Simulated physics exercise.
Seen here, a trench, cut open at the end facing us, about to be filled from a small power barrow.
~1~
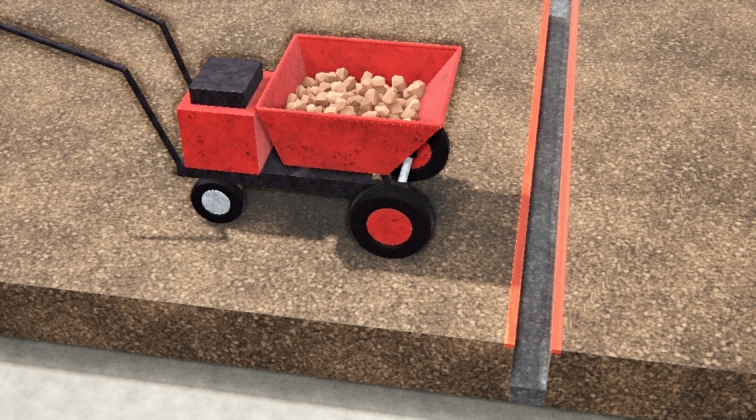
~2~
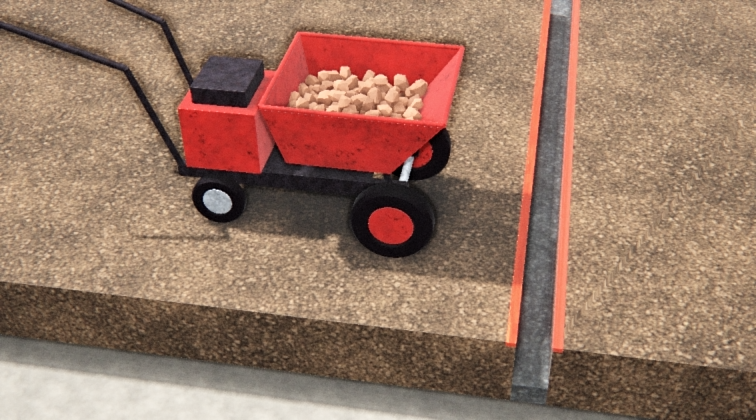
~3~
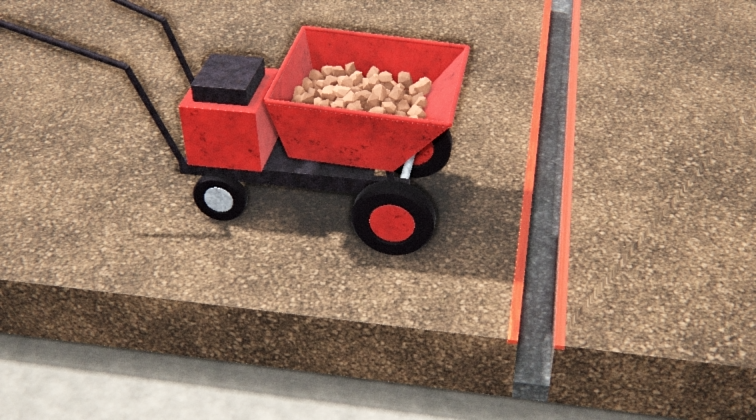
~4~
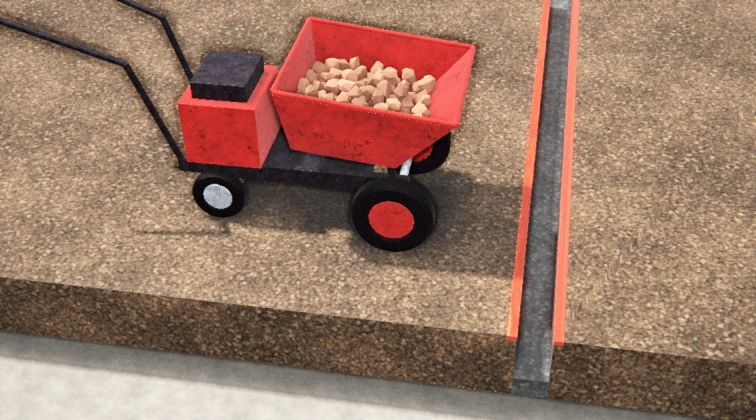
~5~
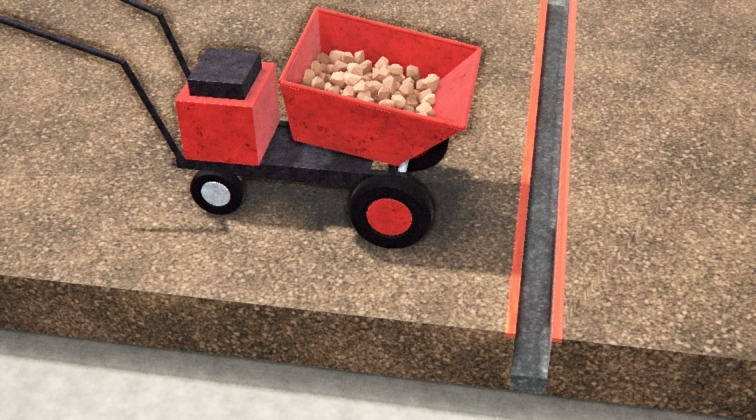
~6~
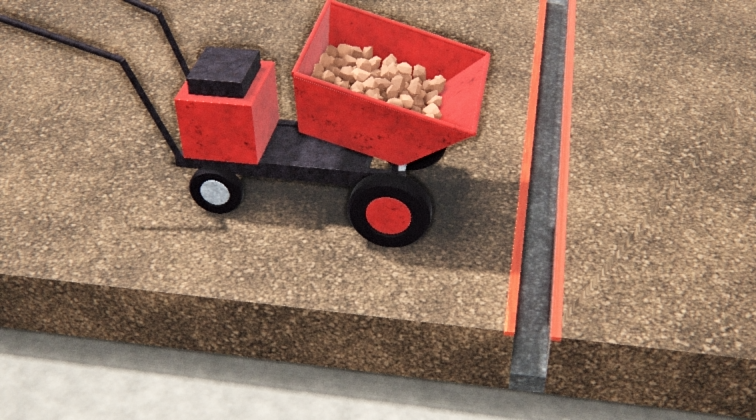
We see a red power barrow loaded with lumps of rubble standing left of a narrow, orange-edged trench in brown ground; its skip gradually tilts toward the trench, the back rising clear of the dark chassis while the wheels barely move.
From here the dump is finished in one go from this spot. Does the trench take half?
The trench ends with more than half of it.
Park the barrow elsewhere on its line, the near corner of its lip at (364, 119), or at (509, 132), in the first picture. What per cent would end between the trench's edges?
The first gives 10 %, the second 0 %.
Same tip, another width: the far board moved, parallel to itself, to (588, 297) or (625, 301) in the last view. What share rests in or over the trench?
Near 100 % and 100 %.
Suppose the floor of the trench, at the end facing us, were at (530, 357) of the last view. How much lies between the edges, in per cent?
Some 50 per cent.
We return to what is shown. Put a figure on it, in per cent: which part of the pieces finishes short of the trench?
Some 0 per cent.
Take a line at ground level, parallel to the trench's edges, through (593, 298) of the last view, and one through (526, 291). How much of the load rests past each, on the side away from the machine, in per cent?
About 0 and 70 per cent.
Soon after the last picture, skip tipped steeply; all in the skip.
A little later, skip tipped right over; most in the skip; a small part in or heaped over the trench; a stray few beyond it.
Later still, skip tipped right over; about a quarter in the skip; about two thirds in or heaped over the trench; a small part beyond it.
At rest, skip tipped right over; a small part in the skip; a stray few short of the trench; most in or heaped over the trench; a small part beyond it.
